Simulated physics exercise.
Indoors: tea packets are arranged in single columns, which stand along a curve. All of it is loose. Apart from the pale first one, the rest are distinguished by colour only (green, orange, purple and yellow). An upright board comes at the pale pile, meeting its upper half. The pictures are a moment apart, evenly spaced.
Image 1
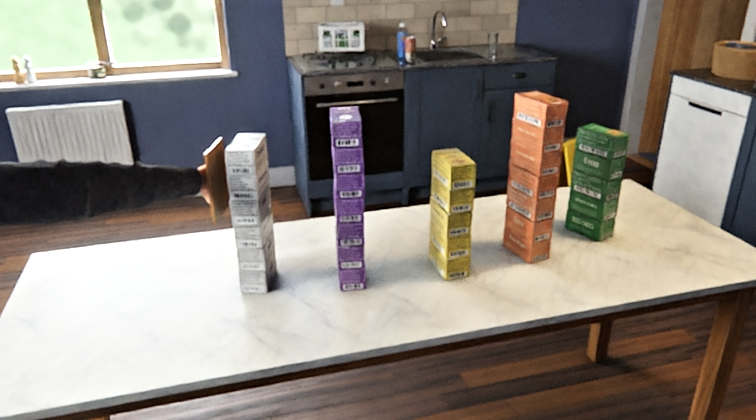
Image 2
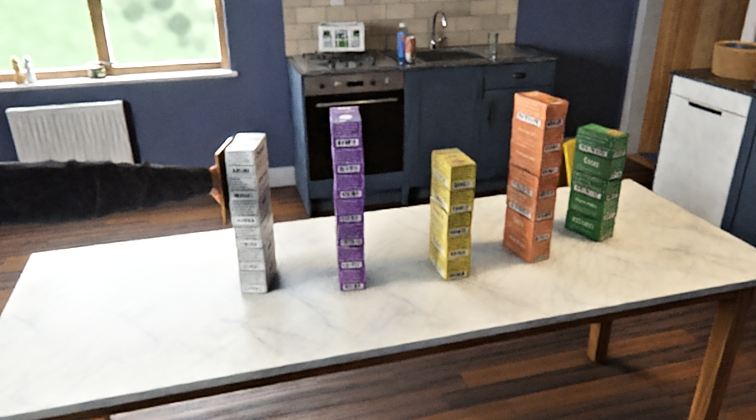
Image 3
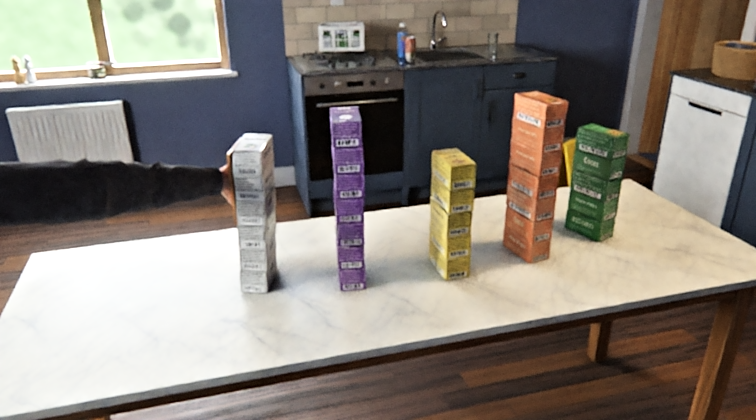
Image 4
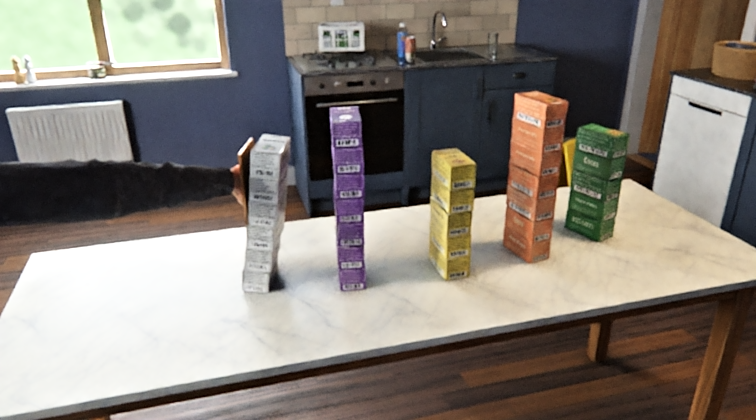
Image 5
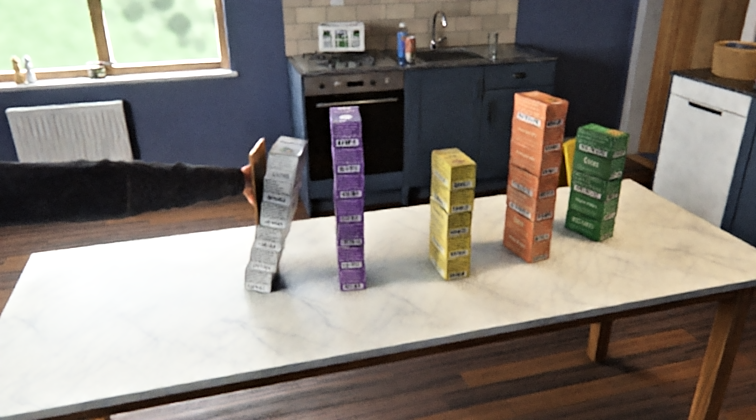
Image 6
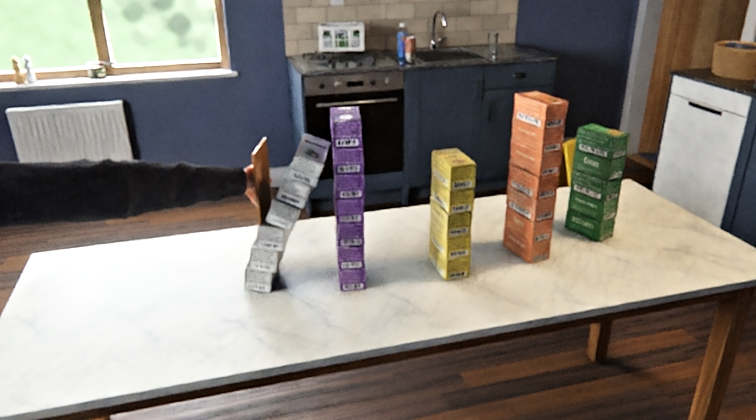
In a kitchen, five columns of small packets, pale, purple, yellow, orange and green, stand on a marble-topped table as a dark-sleeved arm brings an upright board in from the left. The board pushes the pale column's upper half, and it leans rightward, bending clearly towards the unmoved purple one.
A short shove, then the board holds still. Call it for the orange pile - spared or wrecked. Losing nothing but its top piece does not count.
The orange pile is wrecked.
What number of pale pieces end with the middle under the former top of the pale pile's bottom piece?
Count = 4.
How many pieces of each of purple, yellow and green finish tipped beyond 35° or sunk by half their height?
Taking each in turn, purple gives 7, yellow gives 5, green gives 5.
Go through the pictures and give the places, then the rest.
In the first picture (we follow the side turned to the camera), board (208, 181) not yet touching; top orange packet (529, 111); top purple packet (347, 134); no other piece has moved.
In the second picture, board (220, 181) not yet touching; top orange packet (529, 111).
In the third picture, board (231, 181) pushing; top orange packet (529, 111).
In the fourth picture, board (242, 181) pushing, top of the pale pile leaning a little; top orange packet (529, 111); no other piece has moved.
In the fifth picture, board (253, 181) pushing, top of the pale pile leaning a little; top orange packet (529, 111); no other piece has moved.
In the sixth picture, board (255, 181) stopped, top of the pale pile leaning clearly; top orange packet (529, 111); top purple packet (347, 134); no other piece has moved.
Soon, 3 of the pale pile down; none of the 7 orange packets down (0 of 24 in all colours); top orange packet unmoved; top purple packet tipped clearly.
A while on, 3 of the pale pile down; none of the 7 orange packets down (7 of 24 in all colours); top orange packet unmoved; top yellow packet tipped clearly, a little lower.
Towards the end, 3 of the pale pile down; 6 of the 7 orange packets down (18 of 24 in all colours); top orange packet tipped well over, some three heights lower; top yellow packet tipped clearly, some two heights lower.
Then, 3 of the pale pile down; 6 of the 7 orange packets down (23 of 24 in all colours); top orange packet some five heights lower; top purple packet upside down.
Finally, 3 of the pale pile down; 6 of the 7 orange packets down (23 of 24 in all colours); top orange packet some five heights lower; top green packet upside down. Seen by the last camera, middles, top orange packet near (574, 214).
